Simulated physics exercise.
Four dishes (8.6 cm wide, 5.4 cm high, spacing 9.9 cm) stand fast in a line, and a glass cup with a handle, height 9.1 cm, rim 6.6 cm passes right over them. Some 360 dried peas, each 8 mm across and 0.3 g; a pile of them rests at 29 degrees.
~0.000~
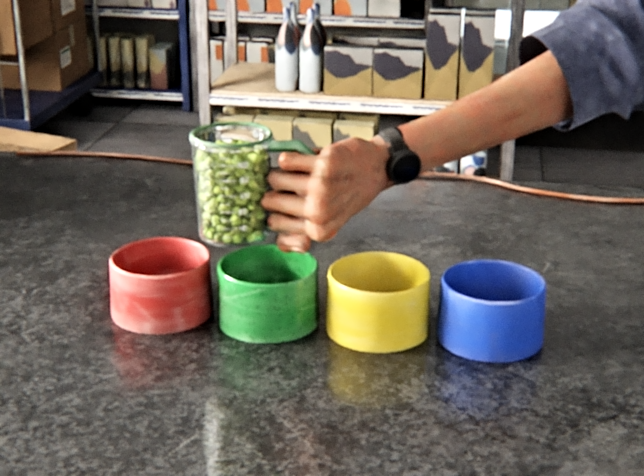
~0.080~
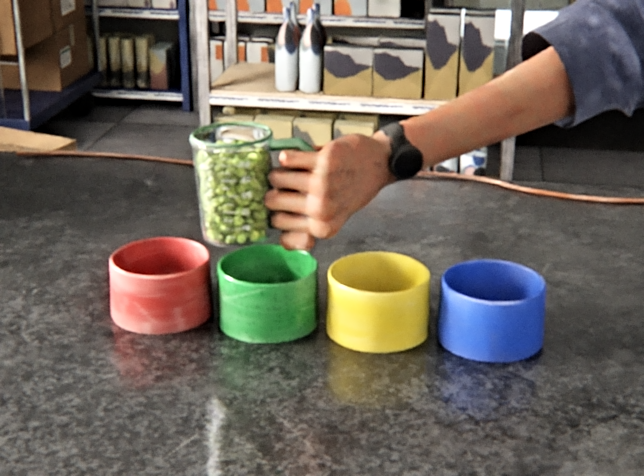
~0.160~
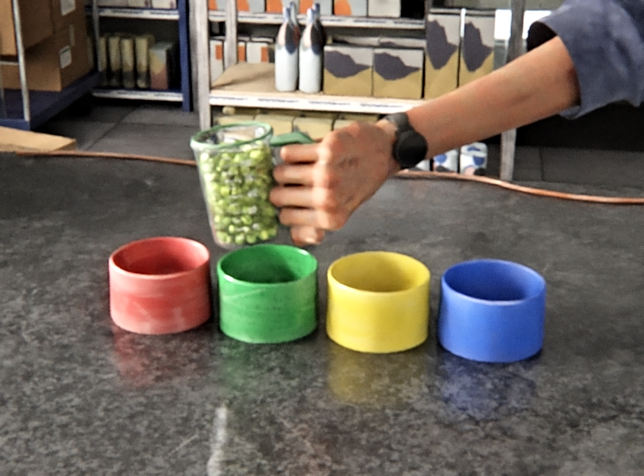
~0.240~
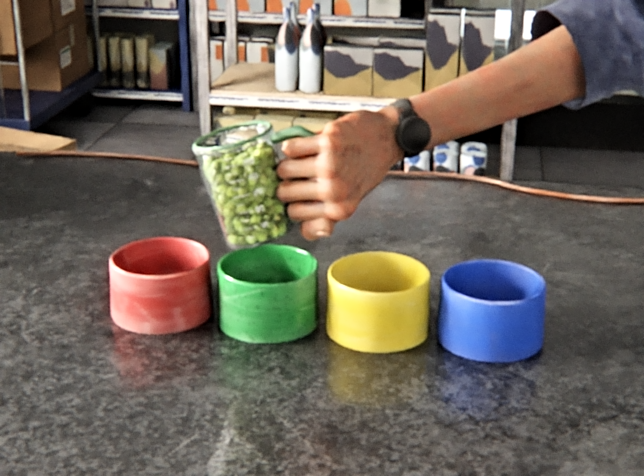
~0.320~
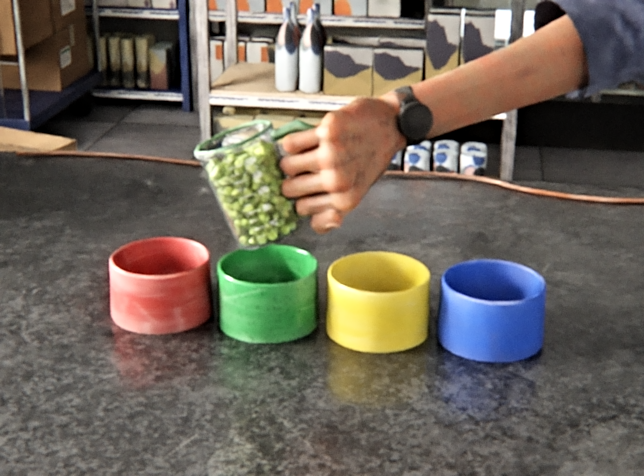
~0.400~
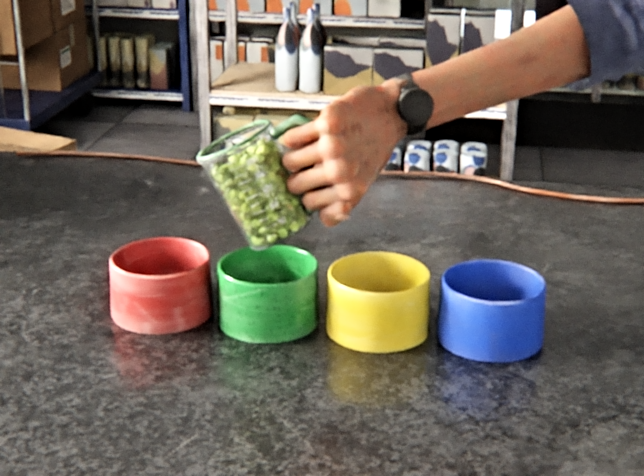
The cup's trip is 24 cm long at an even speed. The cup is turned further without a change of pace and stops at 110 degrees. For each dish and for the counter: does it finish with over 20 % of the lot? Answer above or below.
Red dish: Below; blue dish: Below; green dish: Above; yellow dish: Below; on the counter: Below.
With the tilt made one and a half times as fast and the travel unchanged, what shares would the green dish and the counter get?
Then: Green 90, counter 0.
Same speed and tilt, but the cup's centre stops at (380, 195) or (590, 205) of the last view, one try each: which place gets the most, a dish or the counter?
Most goes to: Green; green.
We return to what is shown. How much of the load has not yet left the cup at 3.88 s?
Roughly 0 per cent.
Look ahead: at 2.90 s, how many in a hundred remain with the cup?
Some 0 per cent of the load.
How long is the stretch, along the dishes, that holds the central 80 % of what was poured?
Roughly 5 cm.
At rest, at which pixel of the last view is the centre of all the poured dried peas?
Around (275, 295).
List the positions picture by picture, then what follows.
In the first frame, cup at (233, 185), tilt 0 degrees, lip at (194, 132), moved 0.0 cm; middle of the pieces at (231, 192); red dish at (160, 257); green dish at (268, 265); yellow dish at (379, 273); blue dish at (494, 281).
In the second frame, cup at (235, 185), tilt 2 degrees, lip at (194, 134), moved 0.2 cm; middle of the pieces at (233, 192).
In the third frame, cup at (240, 185), tilt 8 degrees, lip at (195, 138), moved 0.7 cm; middle of the pieces at (240, 192).
In the fourth frame, cup at (246, 186), tilt 14 degrees, lip at (196, 143), moved 1.2 cm; middle of the pieces at (246, 193).
In the fifth frame, cup at (252, 186), tilt 20 degrees, lip at (198, 149), moved 1.7 cm; middle of the pieces at (253, 193).
In the sixth frame, cup at (258, 186), tilt 27 degrees, lip at (201, 155), moved 2.2 cm; middle of the pieces at (260, 194); red dish at (160, 257); green dish at (268, 265); yellow dish at (379, 273); blue dish at (494, 281). The cup turns about 80 degrees a second and travels 7 cm a second.
After 1.90 s, tilt 110 degrees; cup holds 10 %, green 85 %.
Then, at 2.90 s, tilt 110 degrees; cup holds 0 %, green 90 %.
After 3.88 s, tilt 110 degrees; cup holds 0 %, green 90 %.
In the end, at 4.2 s, red 0 %, blue 0 %, green 90 %, yellow 0 %, counter 10 %.
